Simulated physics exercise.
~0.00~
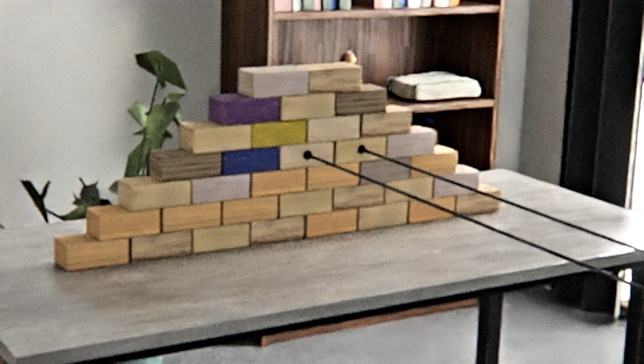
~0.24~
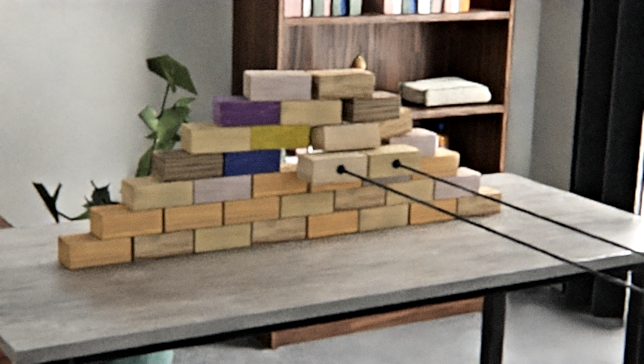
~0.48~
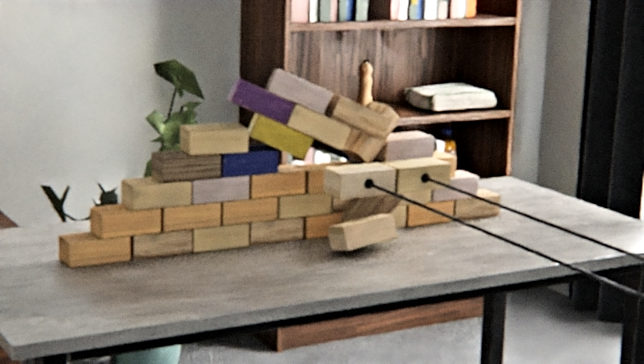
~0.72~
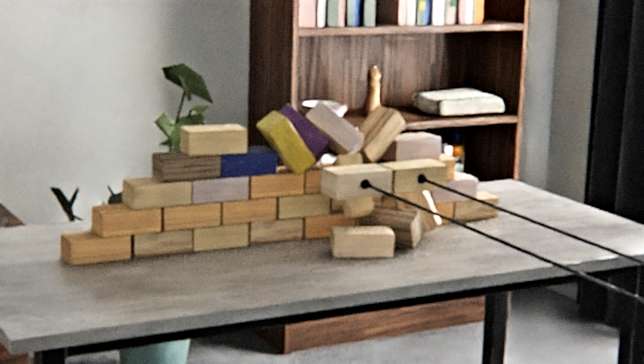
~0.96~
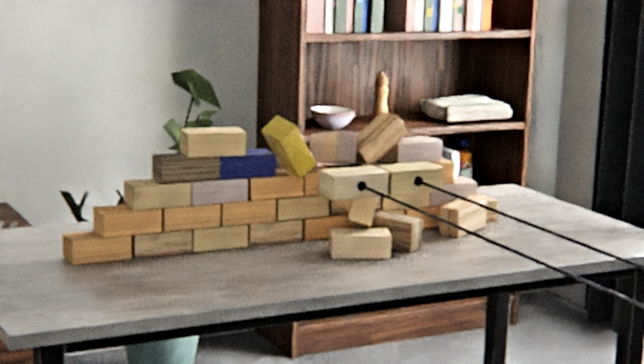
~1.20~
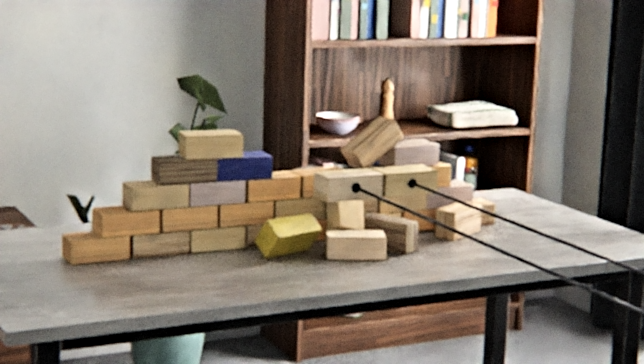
In a living room, a stepped wall of wooden toy blocks stands on a grey table, with one purple, one yellow and one blue block among the plain ones. Two dark rods draw a pair of neighbouring blocks straight out of the wall toward the right. The blocks above lose their support, and the upper section tilts and slides down to the right while one plain block drops to the tabletop. The purple block tumbles out of sight, and the yellow one leans steeply, then falls onto the table. The blue block stays put, and the pulled pair remains held out in front.
